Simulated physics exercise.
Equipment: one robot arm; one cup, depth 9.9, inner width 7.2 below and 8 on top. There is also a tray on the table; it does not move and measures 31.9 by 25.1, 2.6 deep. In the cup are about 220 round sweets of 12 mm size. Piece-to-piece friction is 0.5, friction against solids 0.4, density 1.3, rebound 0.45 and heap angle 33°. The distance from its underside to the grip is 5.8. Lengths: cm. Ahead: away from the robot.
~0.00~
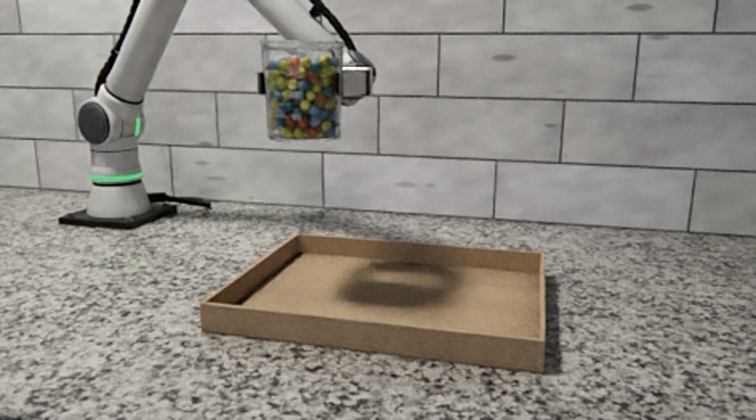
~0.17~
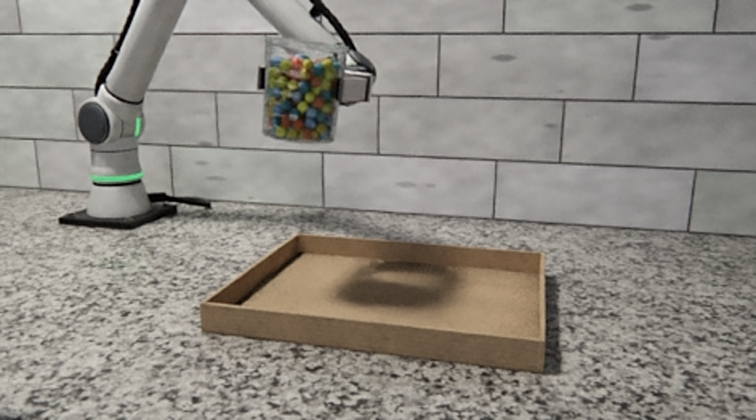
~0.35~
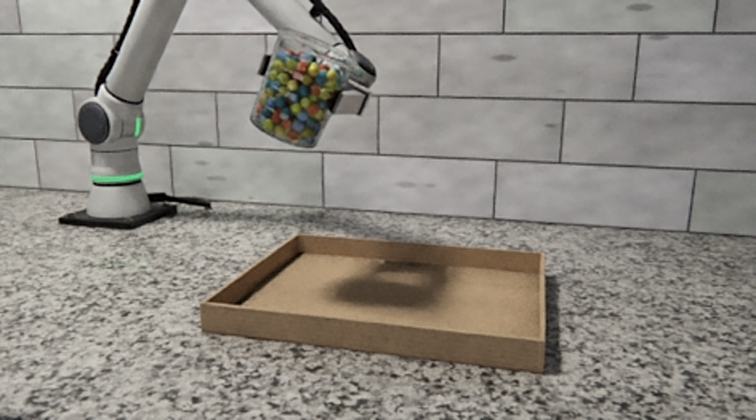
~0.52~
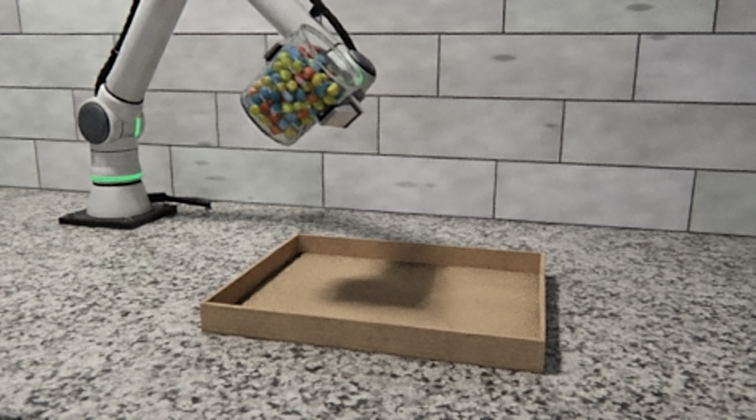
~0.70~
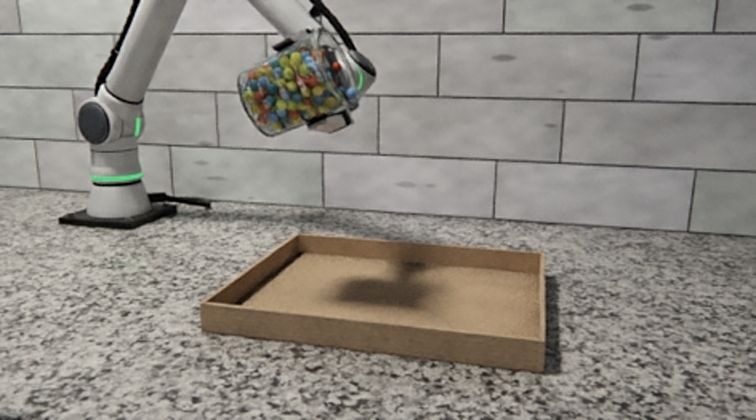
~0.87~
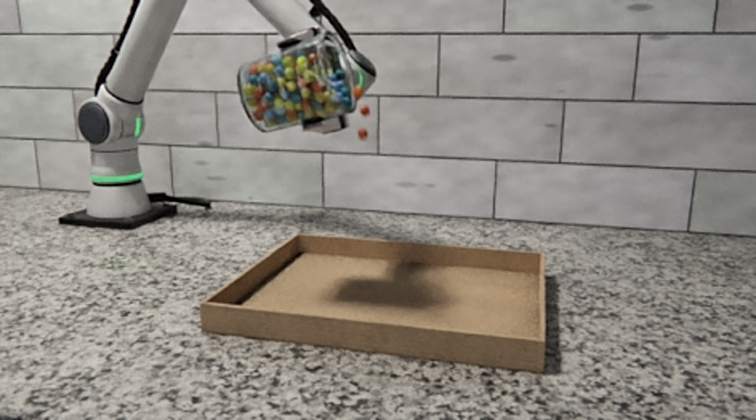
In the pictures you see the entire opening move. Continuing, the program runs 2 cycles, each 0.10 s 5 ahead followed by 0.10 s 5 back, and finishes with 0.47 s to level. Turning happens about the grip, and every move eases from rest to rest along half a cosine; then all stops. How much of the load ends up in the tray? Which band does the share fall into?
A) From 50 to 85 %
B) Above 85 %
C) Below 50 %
A.
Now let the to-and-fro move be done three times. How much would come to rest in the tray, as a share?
I'd expect something close to 70 per cent.
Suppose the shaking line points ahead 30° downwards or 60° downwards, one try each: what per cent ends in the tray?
Estimates, in order: 35 % then 25 %.
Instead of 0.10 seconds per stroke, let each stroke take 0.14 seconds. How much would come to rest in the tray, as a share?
Estimate: Close to 55 percent.
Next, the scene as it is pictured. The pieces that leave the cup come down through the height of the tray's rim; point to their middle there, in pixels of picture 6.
(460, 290).
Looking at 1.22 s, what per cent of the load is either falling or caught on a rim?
Roughly 11 per cent.
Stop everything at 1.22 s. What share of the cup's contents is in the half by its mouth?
80 per cent.
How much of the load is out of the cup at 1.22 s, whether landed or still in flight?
I'd say some 50 percent.
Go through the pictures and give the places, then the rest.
The first picture shows cup middle at (304, 92), level; upper third of the load around (303, 72), from x 270 to 335, top at y 60; 216 in the cup.
The second picture shows cup middle at (303, 92), tilted 7° forward; upper third of the load around (301, 71), from x 270 to 335, top at y 55.
The third picture shows cup middle at (300, 91), tilted 25° forward; upper third of the load around (302, 73), from x 260 to 340, top at y 55.
The fourth picture shows cup middle at (298, 89), tilted 48° forward; upper third of the load around (300, 72), from x 255 to 340, top at y 50.
The fifth picture shows cup middle at (297, 87), tilted 66° forward; upper third of the load around (297, 71), from x 250 to 350, top at y 55.
The sixth picture shows cup middle at (296, 86), tilted 73° forward; upper third of the load around (292, 73), from x 250 to 365, top at y 55; 214 in the cup, 2 in flight or on a rim.
By 1.22 s, tilted 73° forward, highest piece 25 above the table; 106 in the cup, 85 in the tray, 2 on the table or floor, 23 in flight or on a rim.
By 1.57 s, tilted 22° forward, highest piece 26 above the table; 138 in the tray, 66 in the cup, 12 on the table or floor.
By 1.94 s, level, highest piece 23 above the table; 138 in the tray, 66 in the cup, 12 on the table or floor.
By 2.99 s, level, highest piece 23 above the table; 138 in the tray, 66 in the cup, 12 on the table or floor.
Final count, 138 in the tray, 66 in the cup, 12 on the table or floor. That is 64 % in the tray.
